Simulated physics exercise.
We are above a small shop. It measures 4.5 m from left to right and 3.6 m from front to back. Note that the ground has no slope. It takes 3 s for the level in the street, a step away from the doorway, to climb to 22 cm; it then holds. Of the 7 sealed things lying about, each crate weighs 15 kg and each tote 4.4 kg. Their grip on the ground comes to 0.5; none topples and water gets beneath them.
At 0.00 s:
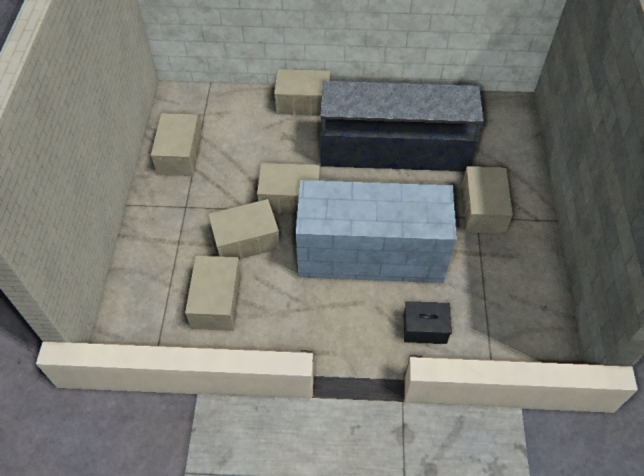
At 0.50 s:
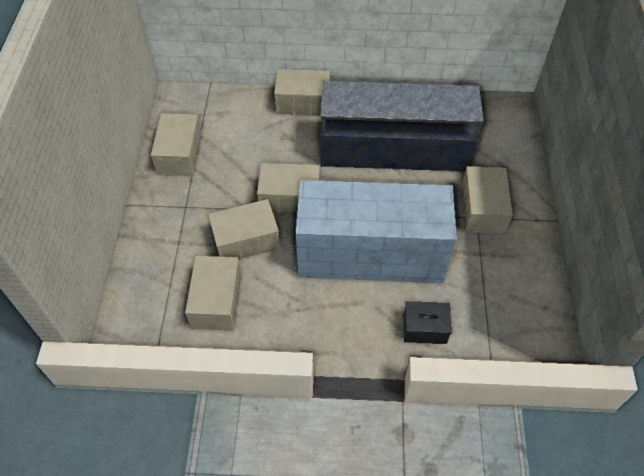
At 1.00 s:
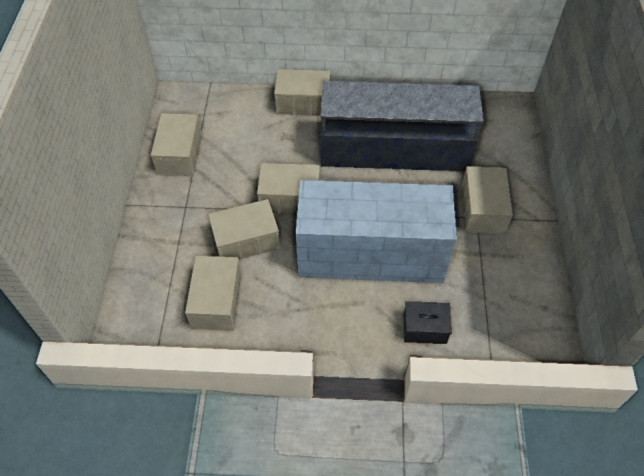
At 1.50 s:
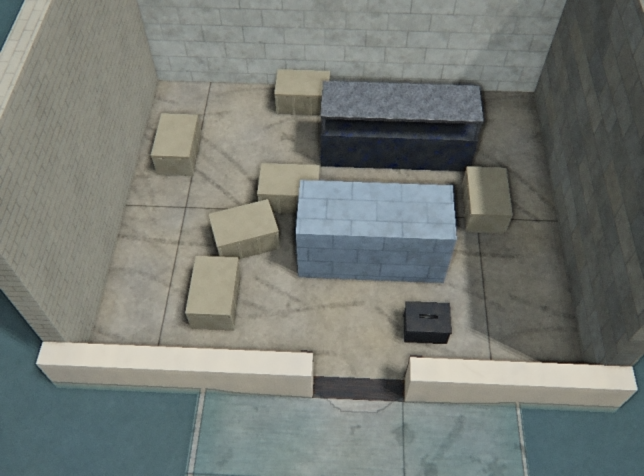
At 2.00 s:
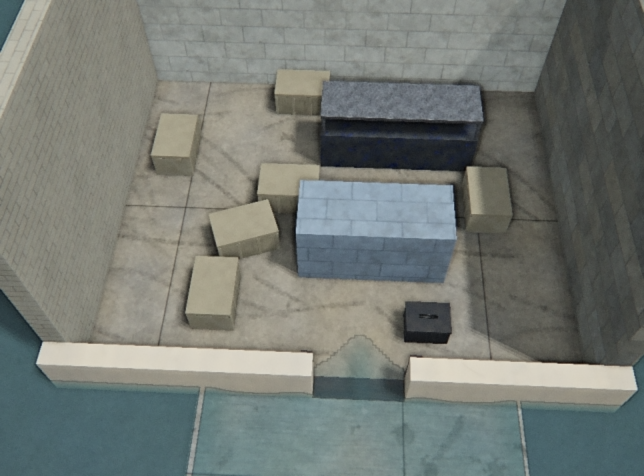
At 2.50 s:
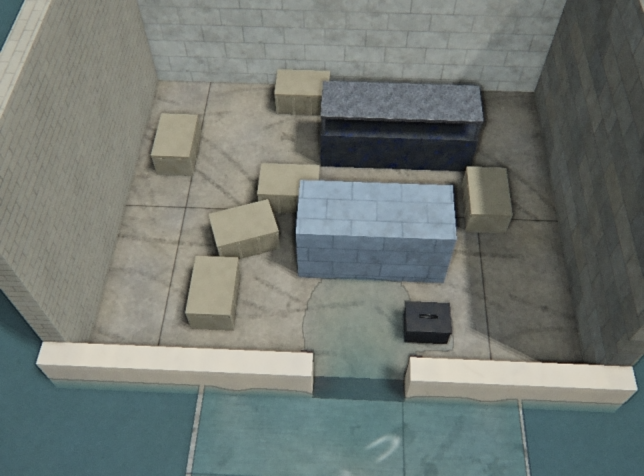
A small roofless shop with pale brick walls is seen from above and in front, its doorway a gap in a low cream wall. Tan boxes stand around a dark counter at the back and a pale blue block in the middle, with a small black box near the doorway. Bluish water spreads over the ground outside, covers the paving and enters through the gap, while the objects and camera stay still.
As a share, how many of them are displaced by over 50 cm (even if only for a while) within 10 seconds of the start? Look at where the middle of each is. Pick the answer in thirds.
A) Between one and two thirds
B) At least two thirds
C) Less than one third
C.
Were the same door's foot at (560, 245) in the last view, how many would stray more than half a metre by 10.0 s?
You'd get 5 in that case.
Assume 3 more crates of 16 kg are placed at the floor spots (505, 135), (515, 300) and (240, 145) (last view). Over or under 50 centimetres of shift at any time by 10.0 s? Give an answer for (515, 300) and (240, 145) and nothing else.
Above the limit, then inside the limit.
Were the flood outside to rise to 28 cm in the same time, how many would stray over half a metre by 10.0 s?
I count 4 of them in that case.
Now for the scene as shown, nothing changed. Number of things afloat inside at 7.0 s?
Count: 2.
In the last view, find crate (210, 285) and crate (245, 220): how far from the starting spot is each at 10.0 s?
Shifts: 40 cm / 20 cm.
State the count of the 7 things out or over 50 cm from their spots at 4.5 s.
By that time the total stands at 1.
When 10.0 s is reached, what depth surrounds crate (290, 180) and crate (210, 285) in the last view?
First roughly 3 cm, second roughly 10 cm.
After 3.5 s 0 of 7 are over 50 cm from their spots; 0 afloat.
After 4.5 s 1 of 7 are over 50 cm from their spots; 1 afloat.
After 7.0 s 2 of 7 are over 50 cm from their spots; 2 afloat.
After 10.0 s 1 of 7 are over 50 cm from their spots, and 2 have been at some point; 3 afloat.
